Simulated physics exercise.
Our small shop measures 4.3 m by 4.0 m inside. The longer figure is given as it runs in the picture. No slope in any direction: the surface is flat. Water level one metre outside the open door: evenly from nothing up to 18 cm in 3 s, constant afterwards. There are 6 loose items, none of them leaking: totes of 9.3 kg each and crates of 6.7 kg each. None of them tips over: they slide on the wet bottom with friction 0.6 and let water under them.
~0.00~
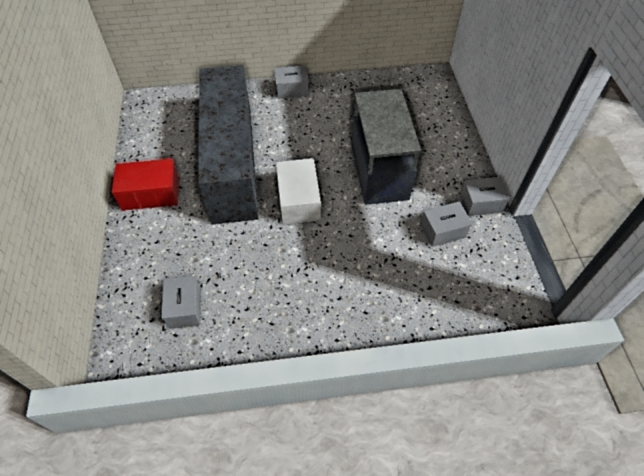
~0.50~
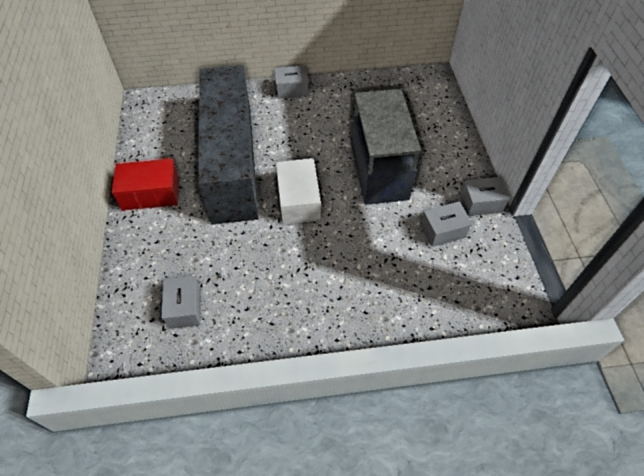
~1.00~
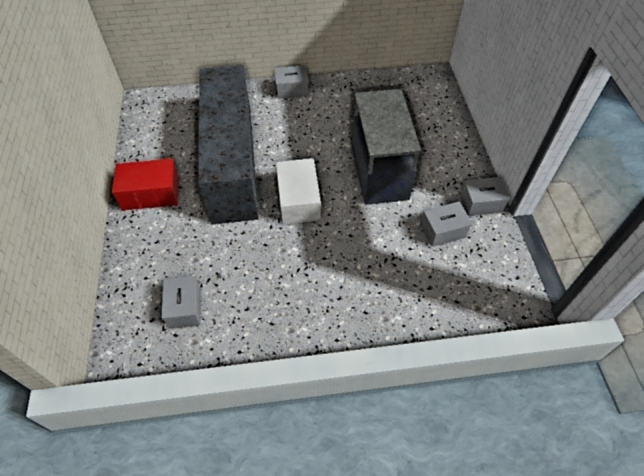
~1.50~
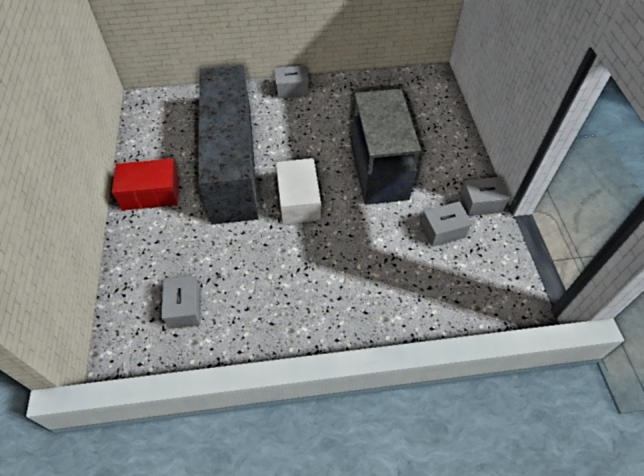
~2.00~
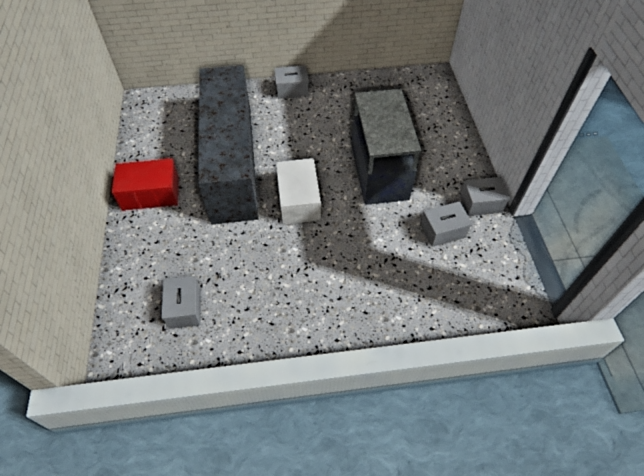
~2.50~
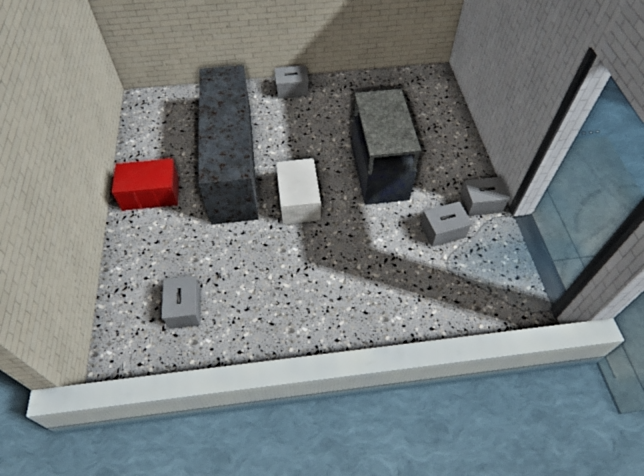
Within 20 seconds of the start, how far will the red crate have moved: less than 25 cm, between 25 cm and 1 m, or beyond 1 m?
Goes a long way.
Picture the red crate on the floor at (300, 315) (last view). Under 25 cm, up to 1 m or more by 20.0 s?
I'd say it goes a long distance.
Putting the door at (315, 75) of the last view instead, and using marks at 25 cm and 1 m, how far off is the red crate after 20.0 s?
I'd expect the red crate to get swept far off.
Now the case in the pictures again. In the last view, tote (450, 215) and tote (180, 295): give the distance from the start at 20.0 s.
First 200 cm, then 350 cm.
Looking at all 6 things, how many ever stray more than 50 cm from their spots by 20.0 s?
By my count, 6.
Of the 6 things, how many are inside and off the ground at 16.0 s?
Count: 6.
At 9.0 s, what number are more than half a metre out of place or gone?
By that time the total stands at 2.
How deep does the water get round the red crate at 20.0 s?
Somewhere close to 11 cm.
After 4.0 s the red crate is near (143, 175), 0.0 m from its start, aground; 0 afloat.
After 9.0 s the red crate is near (175, 78), 1.5 m from its start, afloat; 1 afloat.
After 16.0 s the red crate is near (321, 161), 1.9 m from its start, afloat; 6 afloat.
After 20.0 s the red crate is near (310, 94), 2.1 m from its start, afloat; 6 afloat.
